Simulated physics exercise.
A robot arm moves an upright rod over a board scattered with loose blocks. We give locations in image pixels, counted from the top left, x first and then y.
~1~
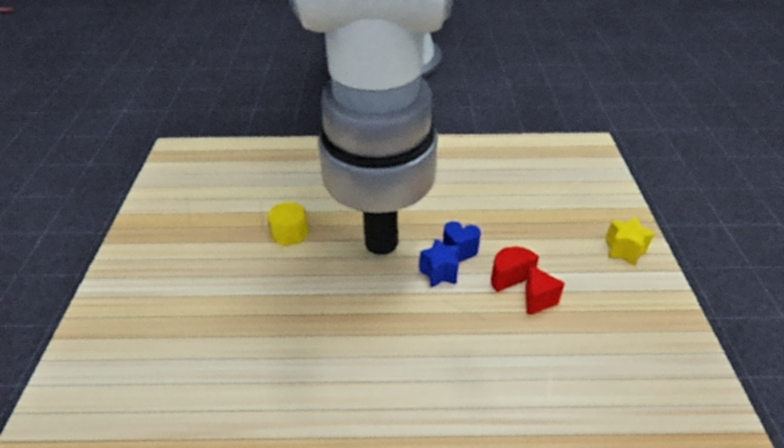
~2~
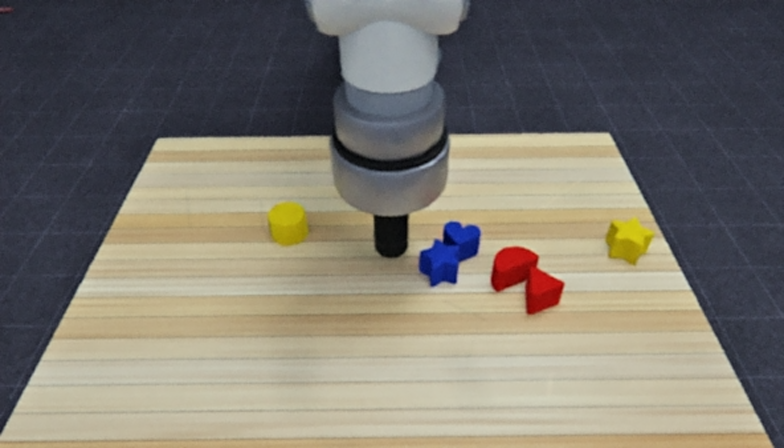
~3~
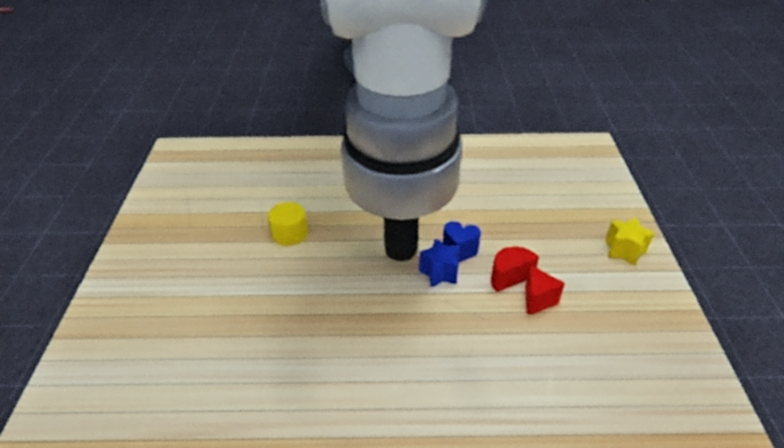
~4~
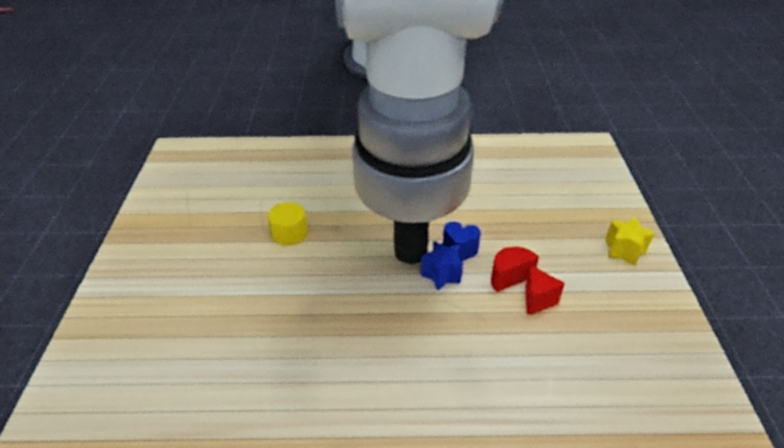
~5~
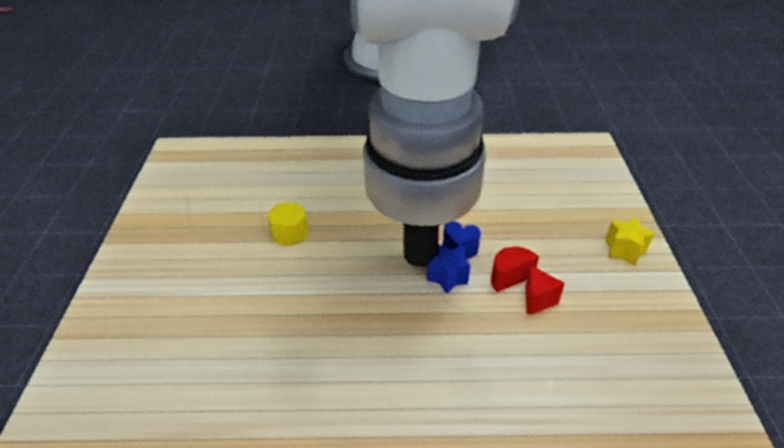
Robot arm moving its upright black rod right across a wooden board, then nudging a blue star slightly beside a blue heart.
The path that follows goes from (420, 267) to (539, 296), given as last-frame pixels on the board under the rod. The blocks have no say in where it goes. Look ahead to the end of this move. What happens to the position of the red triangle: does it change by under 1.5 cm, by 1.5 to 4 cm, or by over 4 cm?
The largest band: Over 4 cm.
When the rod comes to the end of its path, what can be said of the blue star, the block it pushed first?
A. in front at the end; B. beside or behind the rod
Correct choice: A.
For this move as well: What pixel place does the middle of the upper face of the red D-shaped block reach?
So, by the moment the path ends, you'll find the top centre of the red D-shaped block at (565, 258).
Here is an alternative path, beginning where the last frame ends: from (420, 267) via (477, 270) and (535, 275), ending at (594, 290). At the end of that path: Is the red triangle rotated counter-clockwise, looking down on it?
No
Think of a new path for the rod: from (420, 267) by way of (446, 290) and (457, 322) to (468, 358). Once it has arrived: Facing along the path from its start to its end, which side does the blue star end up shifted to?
It's going to go left.
The first path, step by step. One third of the way, rod at (460, 265); blue star at (490, 269); red D-shaped block at (524, 258).
Two thirds of the way, rod at (500, 274); blue star at (532, 280); red D-shaped block at (556, 258), turned 55° anticlockwise; red triangle at (573, 287), turned 65° clockwise.
At the end, rod at (542, 284); blue star at (567, 299), turned 35° clockwise; blue heart block unmoved; red D-shaped block at (565, 258), turned 75° anticlockwise; red triangle at (603, 298), turned 15° clockwise.
